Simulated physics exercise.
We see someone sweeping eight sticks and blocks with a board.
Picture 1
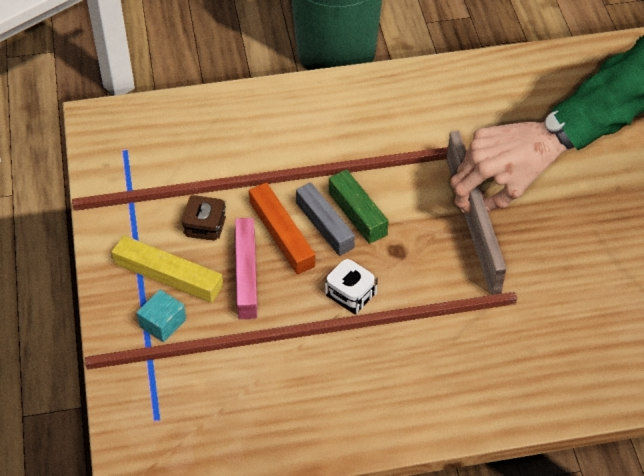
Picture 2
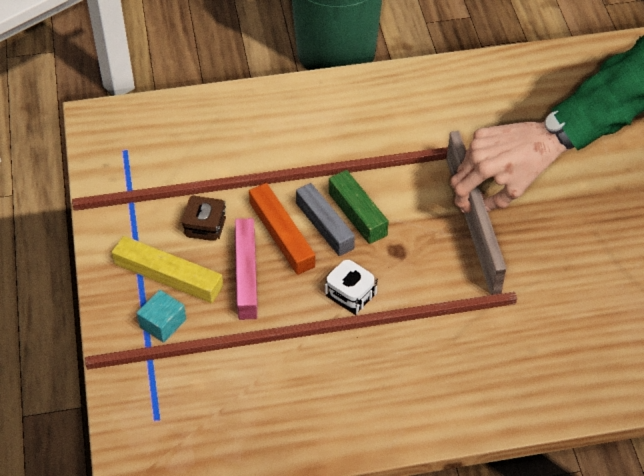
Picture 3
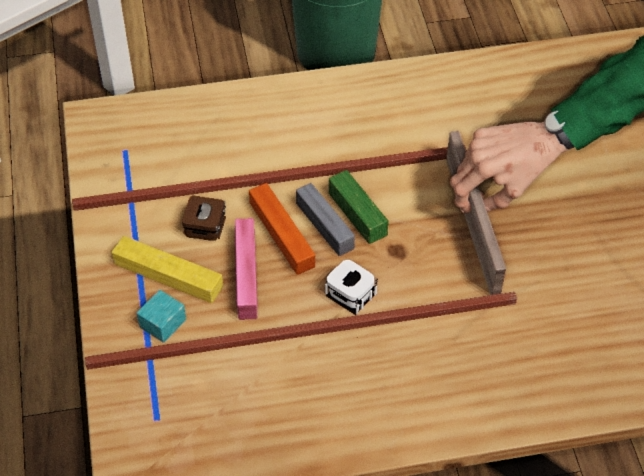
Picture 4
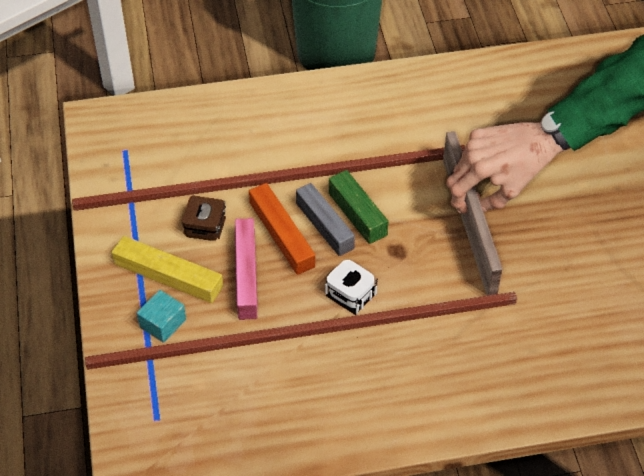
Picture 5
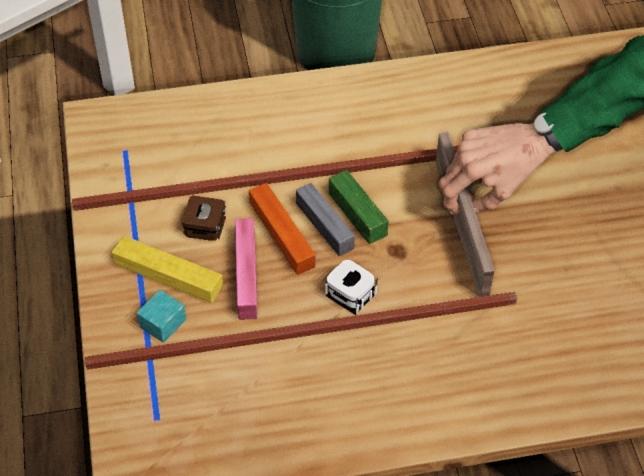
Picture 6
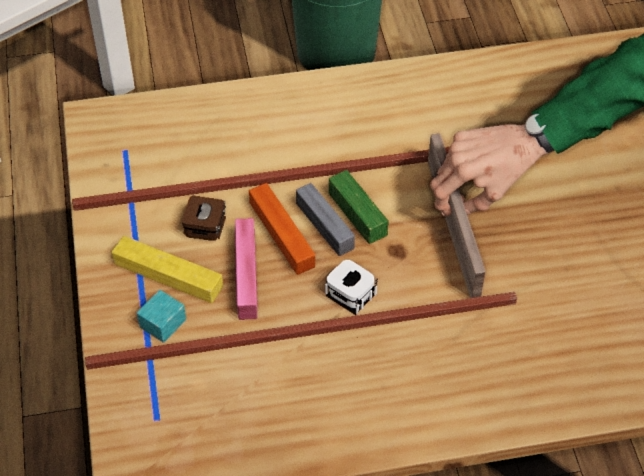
A grey board held upright by a hand in a green sleeve stayed still at first, then slid slightly left between two rails, while the eight colourful sticks and blocks lay untouched.
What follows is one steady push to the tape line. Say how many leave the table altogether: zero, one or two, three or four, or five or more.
As it turns out, the number that fall off is three or four.
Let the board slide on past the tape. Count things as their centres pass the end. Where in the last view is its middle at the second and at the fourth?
At (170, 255) for the second, at (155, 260) for the fourth.
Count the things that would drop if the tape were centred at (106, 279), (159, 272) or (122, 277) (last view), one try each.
Down on the floor: 6, 2 and 5.
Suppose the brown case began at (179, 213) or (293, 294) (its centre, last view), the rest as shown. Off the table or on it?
The brown case tumbles off; is kept.
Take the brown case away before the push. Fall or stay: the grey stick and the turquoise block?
The grey stick holds on; the turquoise block is lost.
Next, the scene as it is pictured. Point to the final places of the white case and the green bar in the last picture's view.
The white case at (126, 310), the green bar at (124, 238).
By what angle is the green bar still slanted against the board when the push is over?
Roughly 0° out of line.
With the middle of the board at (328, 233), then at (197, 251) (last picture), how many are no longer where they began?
By then 4, and 8.
Soon after, none off yet; turquoise block at rest near (162, 316); yellow bar at rest near (167, 269); brown case at rest near (204, 220).
At rest, the number that fall off is three or four; fallen, pink stick, brown case, yellow bar and turquoise block.
